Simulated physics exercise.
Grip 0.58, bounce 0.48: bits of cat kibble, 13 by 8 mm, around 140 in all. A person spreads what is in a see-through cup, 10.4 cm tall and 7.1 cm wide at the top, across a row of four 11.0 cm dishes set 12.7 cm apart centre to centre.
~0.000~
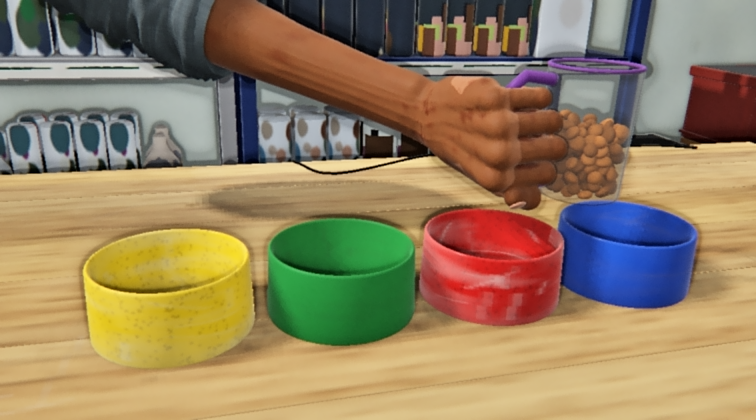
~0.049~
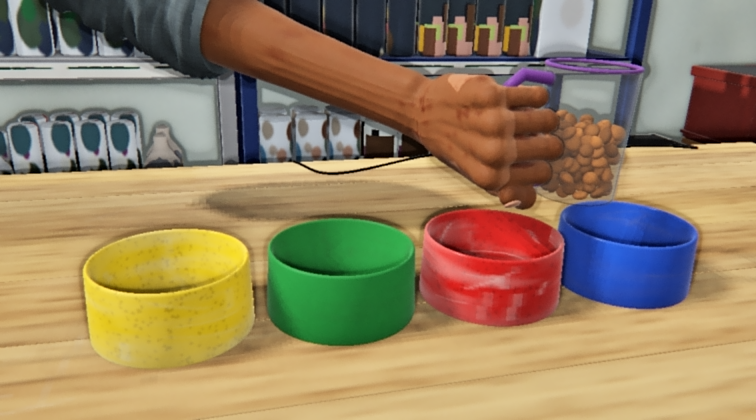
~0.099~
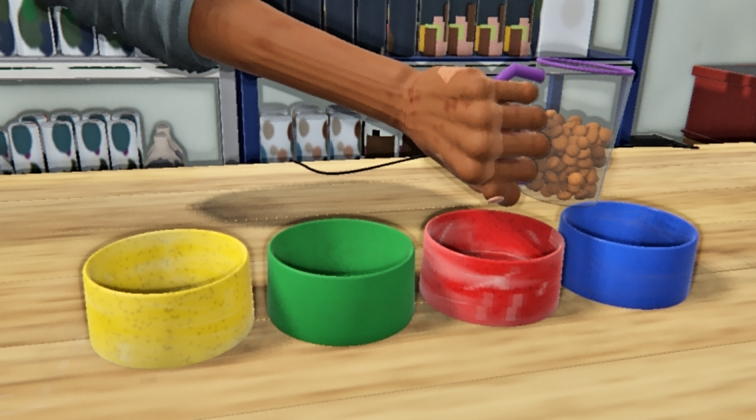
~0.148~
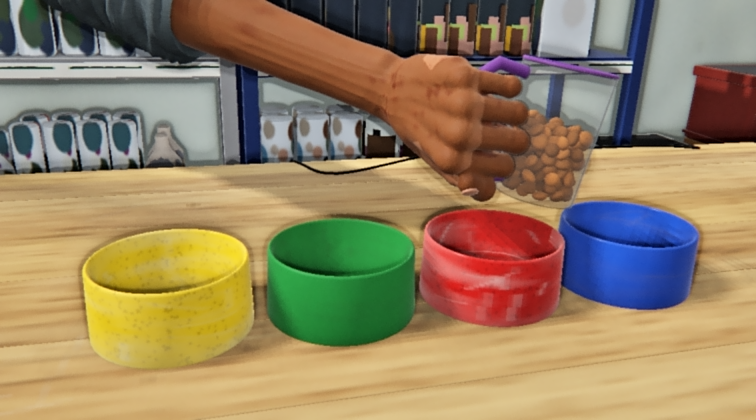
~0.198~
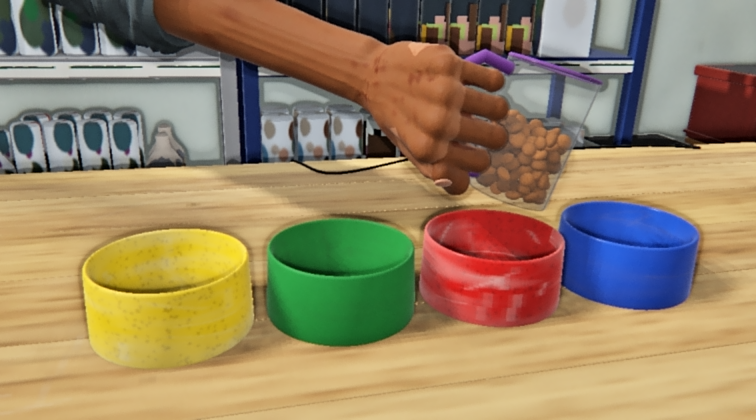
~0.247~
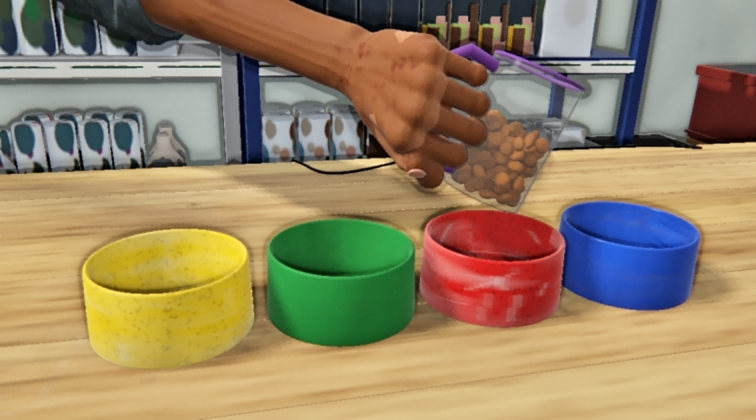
A hand moving a clear cup of brown pieces leftward and gradually tilting it above a row of four coloured dishes.
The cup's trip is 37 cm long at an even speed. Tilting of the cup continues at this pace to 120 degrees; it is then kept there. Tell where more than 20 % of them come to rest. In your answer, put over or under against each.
Red dish - under; blue dish - under; green dish - under; yellow dish - over; counter - under.
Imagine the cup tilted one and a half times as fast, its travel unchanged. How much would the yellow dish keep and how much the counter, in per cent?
Shares: Yellow dish 60, counter 10.
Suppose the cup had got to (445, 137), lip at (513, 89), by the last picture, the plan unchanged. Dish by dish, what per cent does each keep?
Per cent kept: Red 0, blue 0, green 0, yellow 100.
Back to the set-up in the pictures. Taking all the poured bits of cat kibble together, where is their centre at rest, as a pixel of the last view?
When it all comes to rest, the middle is near (192, 300).
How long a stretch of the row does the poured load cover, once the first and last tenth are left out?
It covers some 6 centimetres of the row.
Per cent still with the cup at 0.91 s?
About 100 %.
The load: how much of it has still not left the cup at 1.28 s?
About 70 percent of the load.
After 0.65 s, tilt 70 degrees; cup holds 100 %.
After 0.91 s, tilt 101 degrees; cup holds 100 %.
Then, at 1.28 s, tilt 120 degrees; cup holds 70 %, yellow 30 %.
In the end, at 2.4 s, red 0 %, blue 0 %, green 0 %, yellow 100 %, counter 0 %.
